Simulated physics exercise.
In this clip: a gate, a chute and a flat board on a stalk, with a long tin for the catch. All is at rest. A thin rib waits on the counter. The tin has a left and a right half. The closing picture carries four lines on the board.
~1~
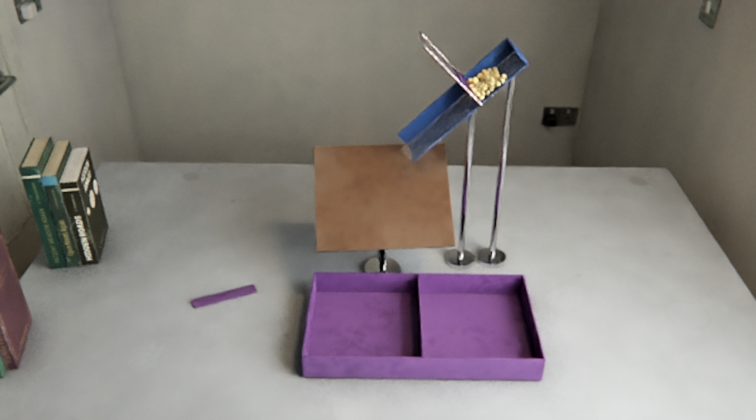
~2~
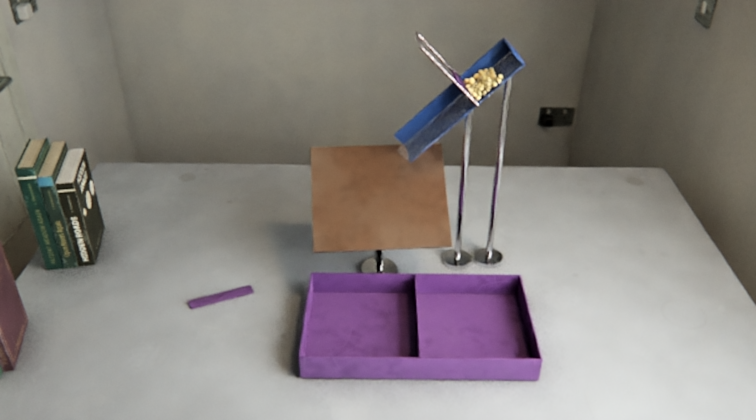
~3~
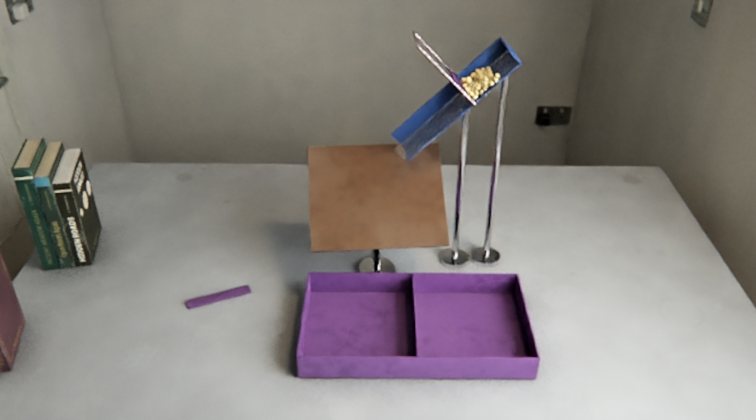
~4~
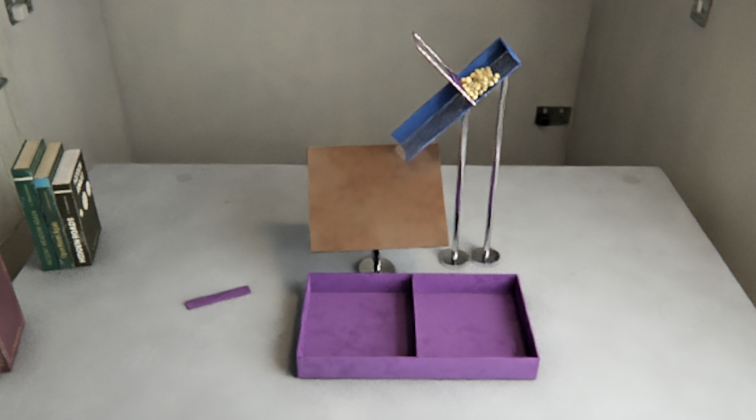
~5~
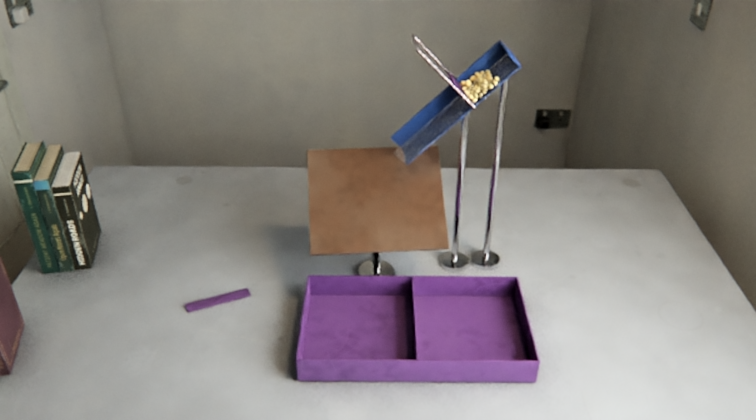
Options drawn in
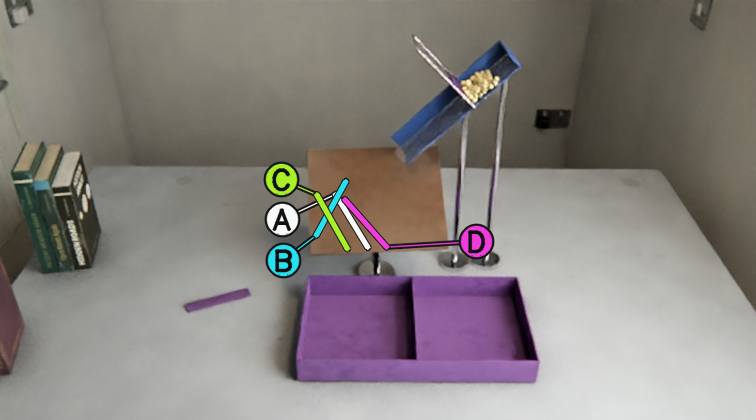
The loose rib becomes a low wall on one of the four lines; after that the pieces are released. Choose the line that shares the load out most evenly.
It is D.
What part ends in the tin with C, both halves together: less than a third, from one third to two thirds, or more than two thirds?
More than two thirds.
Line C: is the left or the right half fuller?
The left half.
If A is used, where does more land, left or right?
The left half.
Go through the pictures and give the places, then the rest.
The first frame shows load behind the gate near (484, 84), soya beans; lip of the chute near (411, 154), sloping fairly steeply.
The second frame shows middle of the board near (380, 196), tilted fairly steeply; middle of its low edge near (383, 249); of its high edge near (376, 145).
The third frame shows front corners of the tin near (297, 356) and (540, 358); front end of its middle wall near (418, 357); gate still shut near (454, 79).
The fourth frame shows middle of the load near (477, 84); lip near (405, 154).
The fifth frame shows middle of the load near (477, 86); lip near (405, 157).
On the marked copy, line A from (335, 194) to (367, 247); line B from (345, 181) to (316, 235); line C from (316, 194) to (347, 248); line D from (344, 199) to (386, 247).
With A, of what is caught, all but a few in the left half, only a few in the right.
With B, of what is caught, all but a few in the left half, only a few in the right.
With C, of what is caught, all but a few in the left half, only a few in the right.
With D, of what is caught, close to half in the left half, close to half in the right.
